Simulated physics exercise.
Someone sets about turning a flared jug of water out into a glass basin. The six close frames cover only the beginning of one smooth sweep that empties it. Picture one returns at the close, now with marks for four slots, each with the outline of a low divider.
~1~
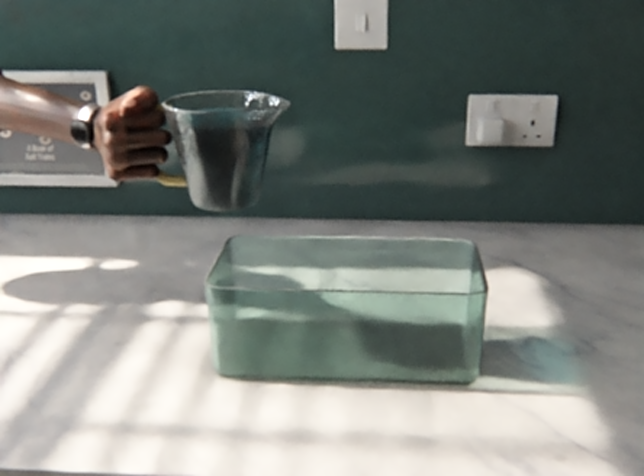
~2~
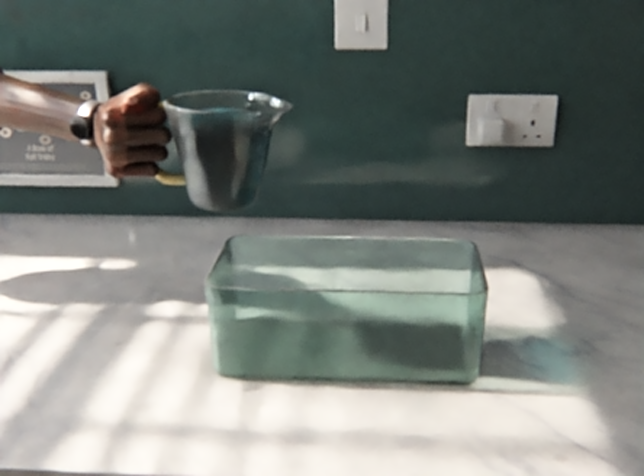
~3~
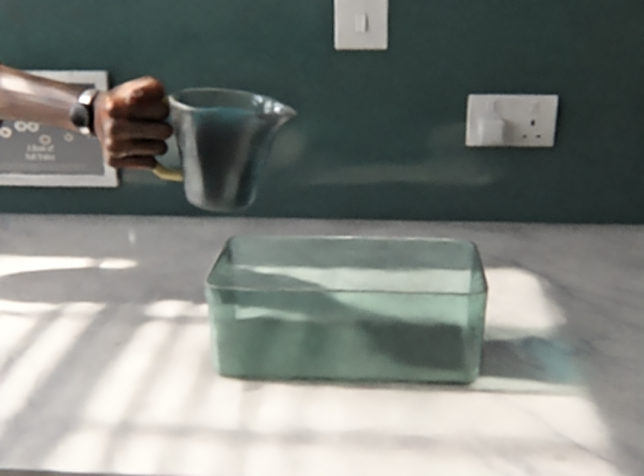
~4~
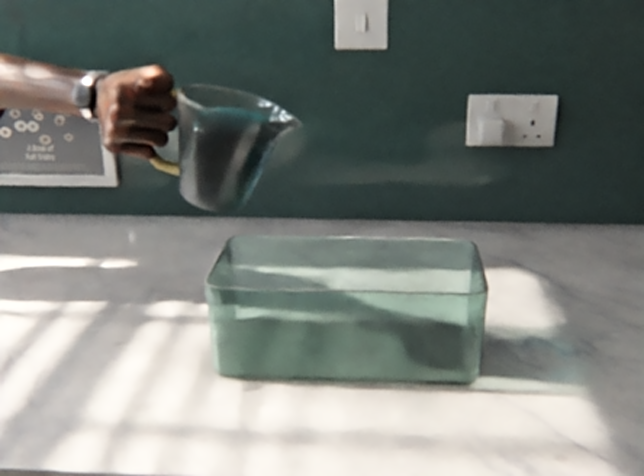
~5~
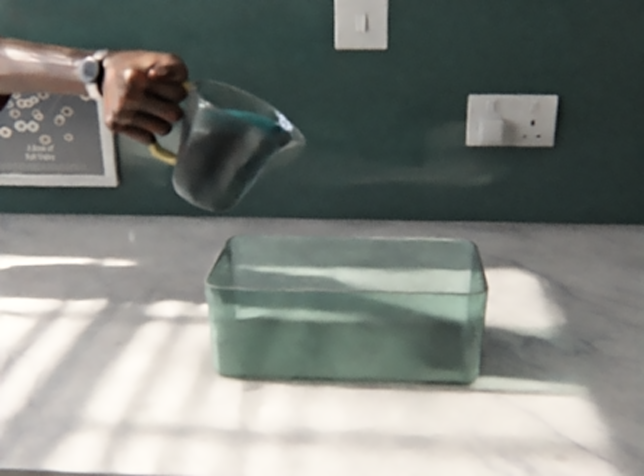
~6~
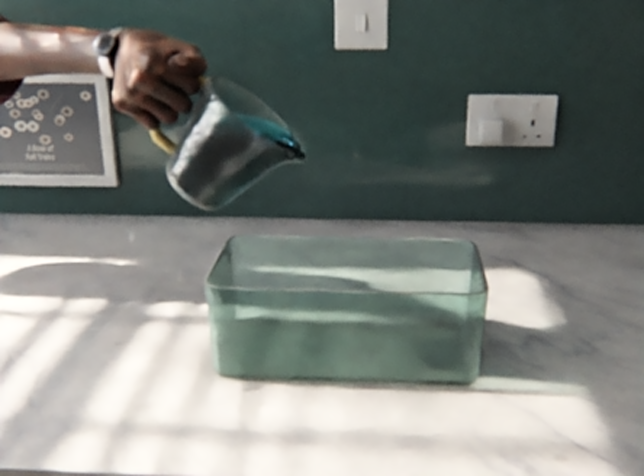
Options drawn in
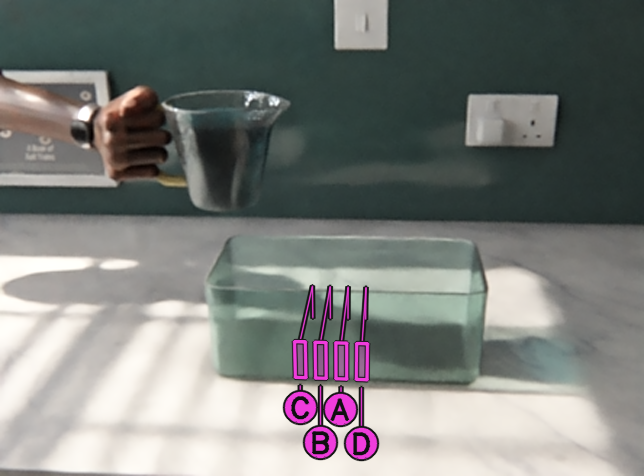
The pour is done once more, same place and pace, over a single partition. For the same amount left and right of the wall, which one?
It is B.
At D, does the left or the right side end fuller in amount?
More ends on the left.
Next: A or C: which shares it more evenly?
The answer is A.
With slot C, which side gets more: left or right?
More ends on the right.
In magenta, A at (340, 387); B at (320, 386); C at (300, 385); D at (361, 387).
With A, about 71 % ends left of the wall and 25 % right of it; 4 % is lost outside.
With B, about 50 % ends left of the wall and 47 % right of it; 4 % is lost outside.
With C, about 16 % ends left of the wall and 81 % right of it; 3 % is lost outside.
With D, about 83 % ends left of the wall and 11 % right of it; 6 % is lost outside.
